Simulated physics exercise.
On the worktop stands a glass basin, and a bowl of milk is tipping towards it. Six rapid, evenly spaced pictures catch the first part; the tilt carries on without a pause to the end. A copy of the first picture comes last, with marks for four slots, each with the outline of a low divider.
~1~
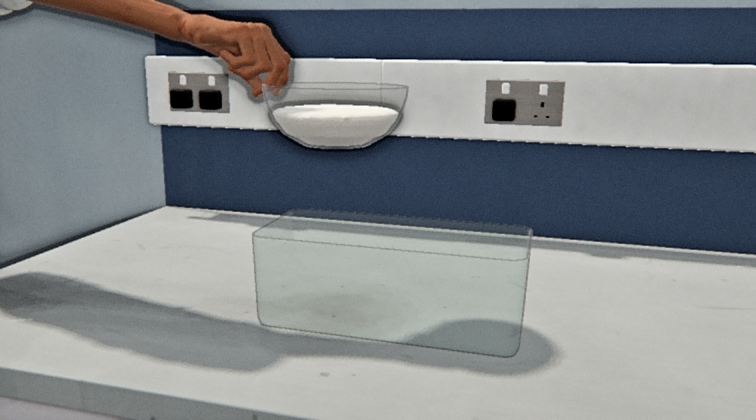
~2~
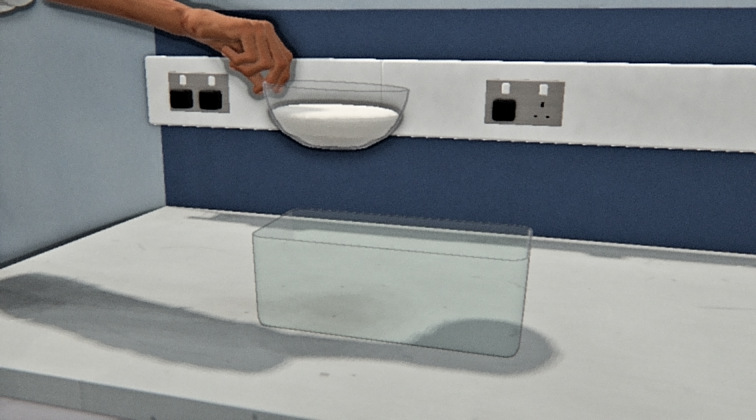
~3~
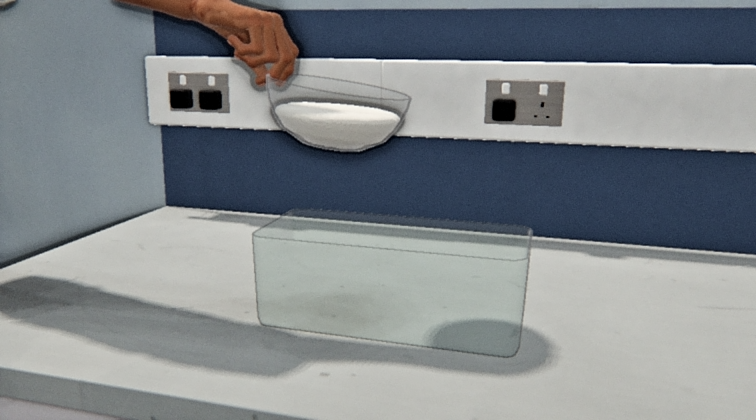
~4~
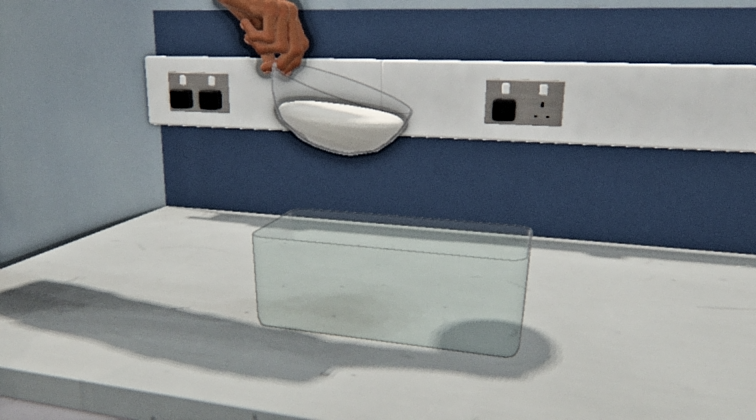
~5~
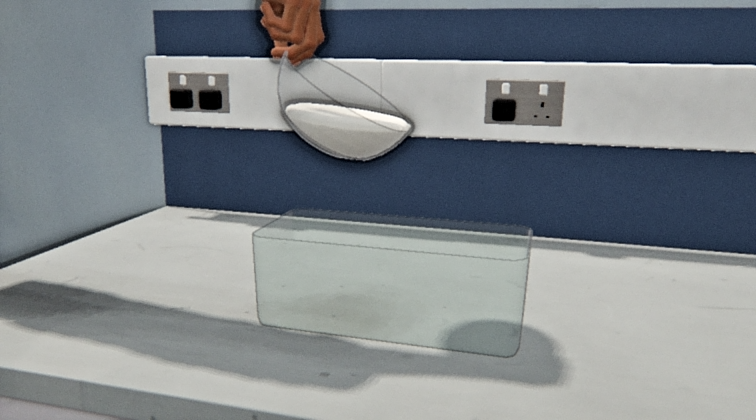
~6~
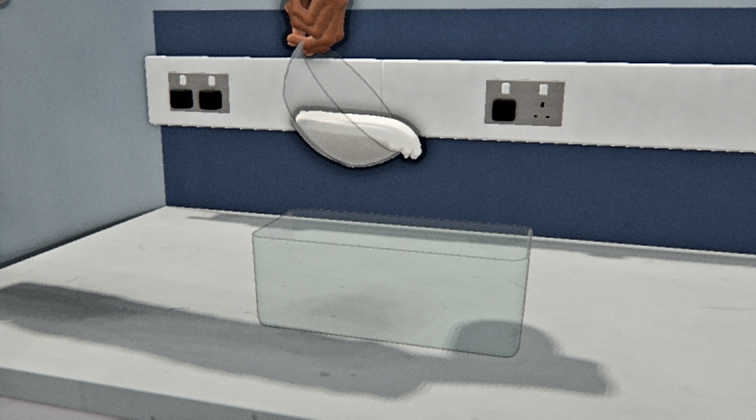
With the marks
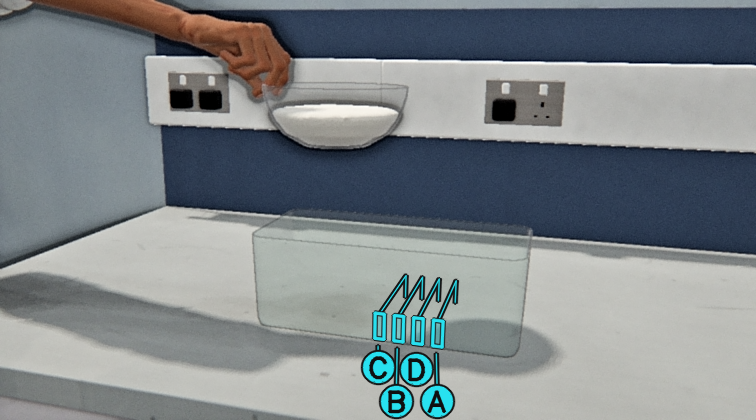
A brown hand at the upper left grips the rim of a clear bowl of white milk and tilts it steadily rightward, slightly at first and then steeply, until milk bulges over the lowered right lip. Below it, a clear, pale-green rectangular glass basin stands still on a whitish worktop, where grey shadows shift. The unmoving, slightly raised view faces a dark-blue wall with a white strip of sockets.
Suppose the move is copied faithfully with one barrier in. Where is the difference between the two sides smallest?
Take D.
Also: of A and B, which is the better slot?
That would be B.
On the marked copy, A at (436, 353); B at (397, 348); C at (378, 345); D at (416, 351).
For slot A, about 72 % ends left of the wall and 23 % right of it; 4 % is lost outside.
For slot B, about 38 % ends left of the wall and 61 % right of it.
For slot C, about 27 % ends left of the wall and 72 % right of it.
For slot D, about 52 % ends left of the wall and 46 % right of it.
